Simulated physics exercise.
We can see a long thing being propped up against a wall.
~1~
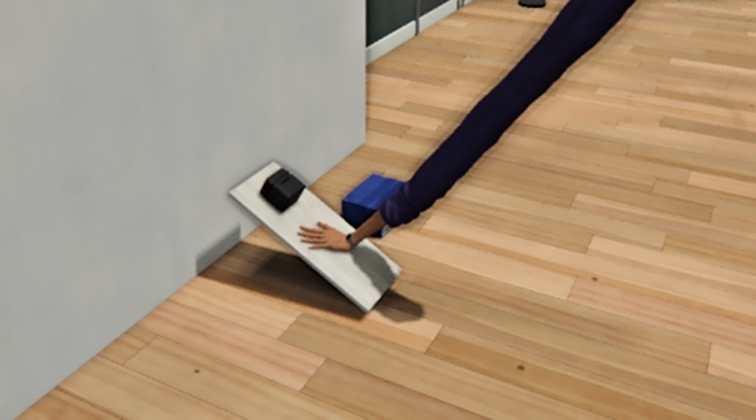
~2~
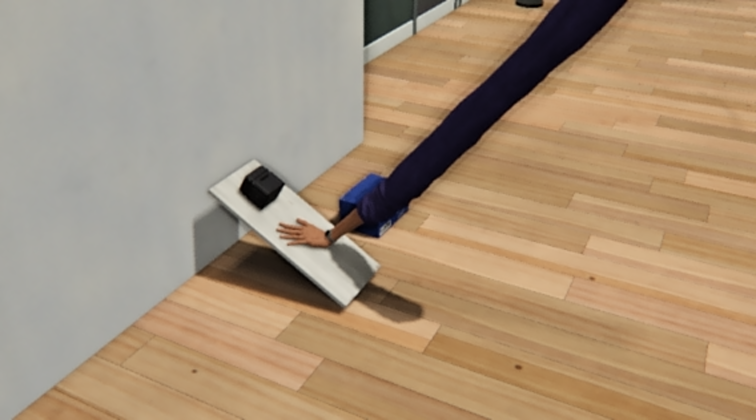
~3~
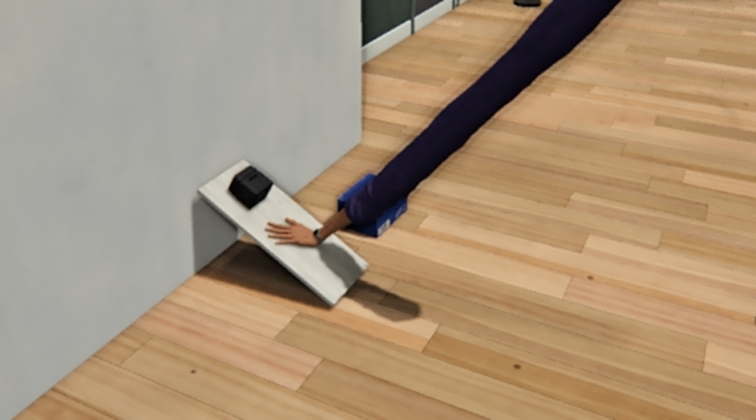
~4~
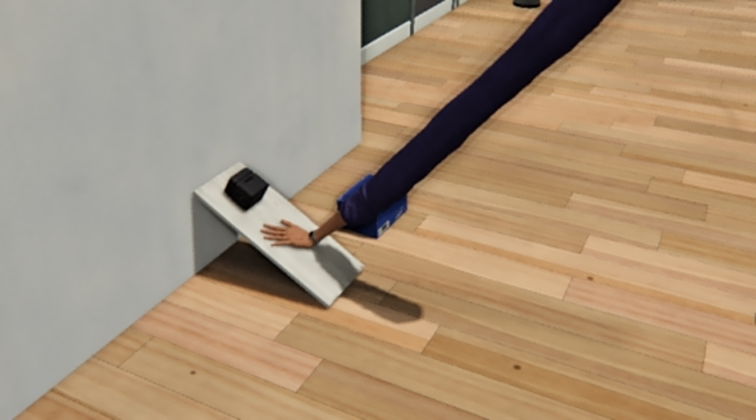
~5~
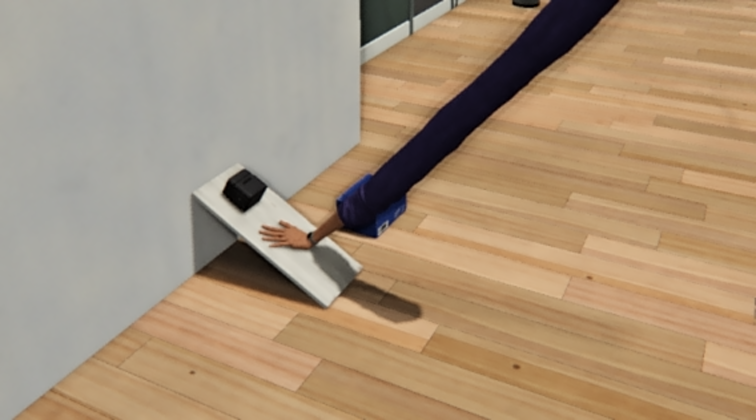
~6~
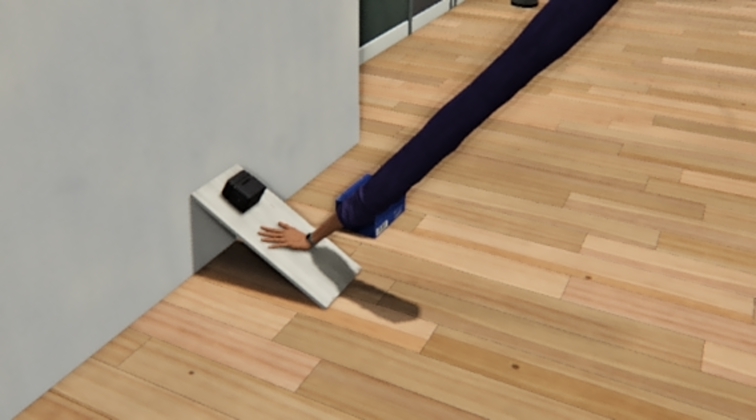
We see a hand in a dark sleeve move a tilted white board carrying a small black block a short way left against a gray wall, beside a blue box; then the hand rests on the board, nearly motionless.
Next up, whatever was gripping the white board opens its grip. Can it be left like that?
It turns unstable.
Then, 0.30 s later than the last frame, white board 9° lower than it was left near (284, 245).
Then, 0.40 s later than the last frame, white board 24° lower than it was left near (290, 264).
Then, 0.60 s later than the last frame, white board 32° lower than it was left near (291, 269).
When it is over, moved from the start, white board; blue box as before. End places, in pixels of the last picture, white board near (292, 272). The board slips out.
